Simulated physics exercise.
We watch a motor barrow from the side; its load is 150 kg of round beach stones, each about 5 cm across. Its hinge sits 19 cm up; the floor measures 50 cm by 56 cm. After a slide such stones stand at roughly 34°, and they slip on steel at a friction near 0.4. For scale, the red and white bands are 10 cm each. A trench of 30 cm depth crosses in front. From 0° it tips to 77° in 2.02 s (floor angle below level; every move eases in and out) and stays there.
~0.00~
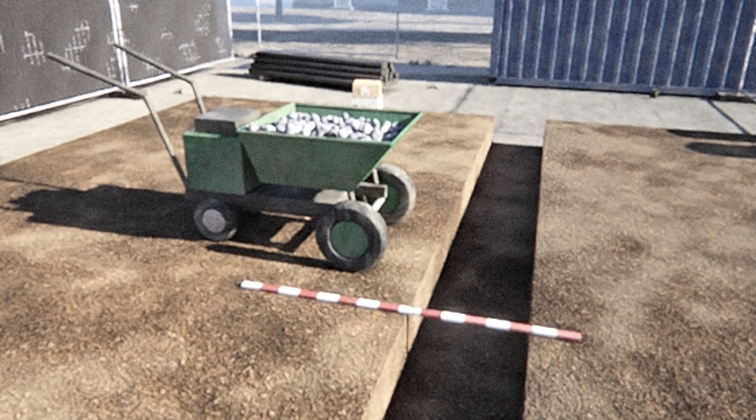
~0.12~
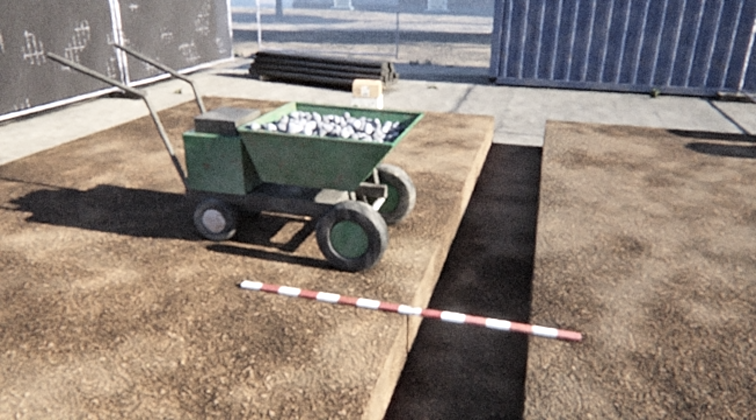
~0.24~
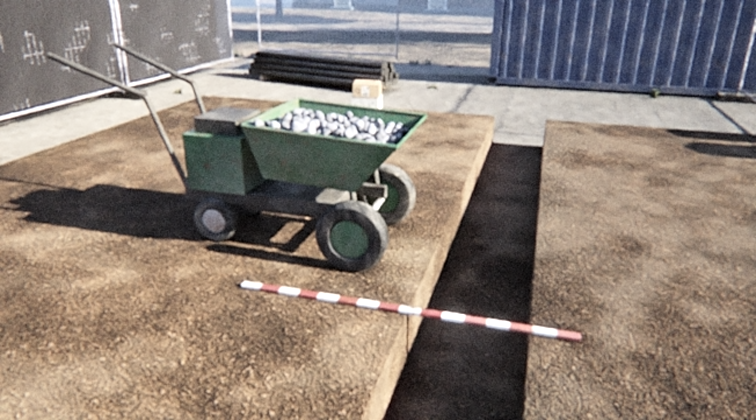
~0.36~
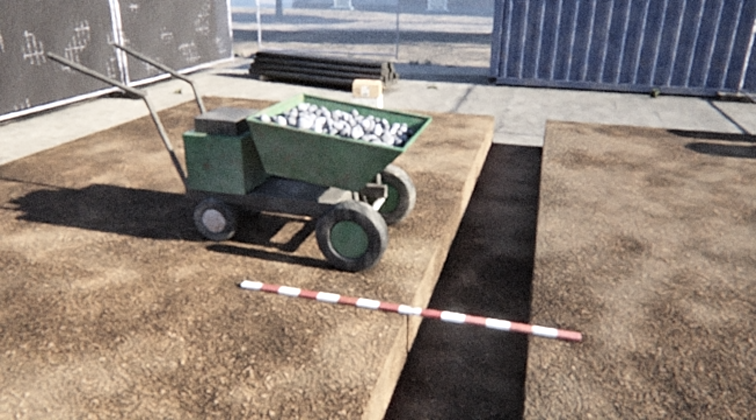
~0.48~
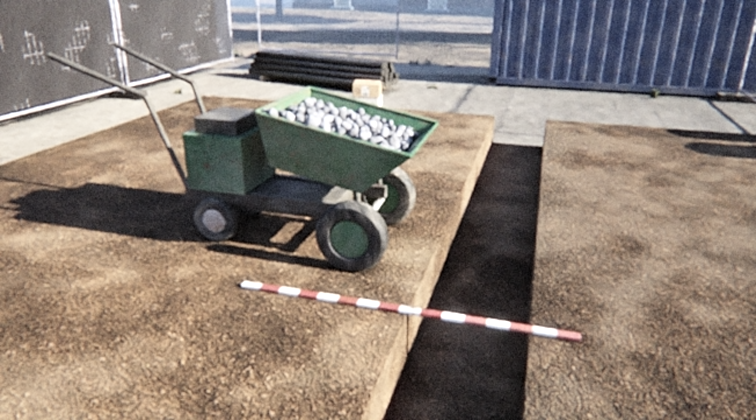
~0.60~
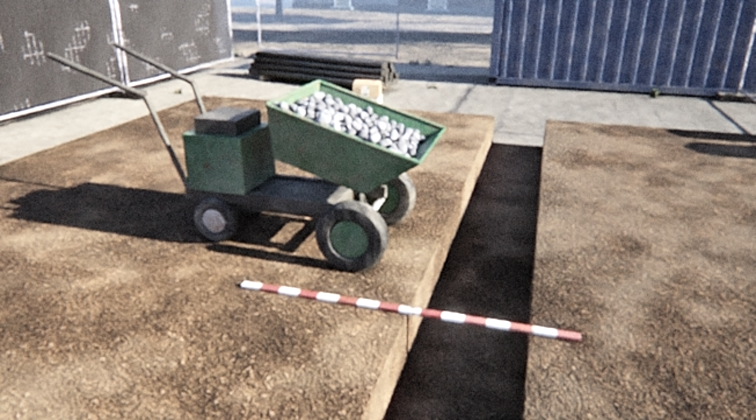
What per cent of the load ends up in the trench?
Some 100 per cent of it.
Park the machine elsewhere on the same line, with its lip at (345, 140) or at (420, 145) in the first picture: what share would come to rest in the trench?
First some 100, then 80 per cent.
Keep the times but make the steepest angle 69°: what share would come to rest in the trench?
It would be near 100 per cent.
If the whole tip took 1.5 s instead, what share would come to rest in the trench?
Then about 100 per cent.
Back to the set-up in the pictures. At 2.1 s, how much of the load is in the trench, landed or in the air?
About 80 per cent by then.
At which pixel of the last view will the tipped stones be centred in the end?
Near (494, 299).
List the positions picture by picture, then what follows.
The skip is at 0°, its lip at (391, 145); the top of the load is at (325, 121), in the first frame.
Lip at (393, 145), floor tilted 1°, highest stones at (319, 120); the stones move at 0.1 m/s on average, in the second frame.
The skip is at 3°, its lip at (397, 147); the top of the load is at (316, 118); the stones move at 0.2 m/s on average, in the third frame.
Lip at (403, 151), floor tilted 6°, highest stones at (319, 114); the stones move at 0.3 m/s on average, in the fourth frame.
The skip is at 11°, its lip at (411, 156); the top of the load is at (310, 108); the stones move at 0.3 m/s on average, in the fifth frame.
Lip at (419, 163), floor tilted 16°, highest stones at (315, 100); the stones move at 0.4 m/s on average, in the sixth frame.
After 1.5 s the floor is at 65°; 91 % in the skip, 9 % in the trench; the foremost stones are at (512, 284).
After 2.1 s the floor is at 77°; 18 % in the skip, 82 % in the trench; the foremost stones are at (533, 275).
After 2.5 s the floor is at 77°; 2 % in the skip, 98 % in the trench; the foremost stones are at (537, 271).
After 4.4 s the floor is at 77°; 0 % in the skip, 100 % in the trench; the foremost stones are at (537, 278).
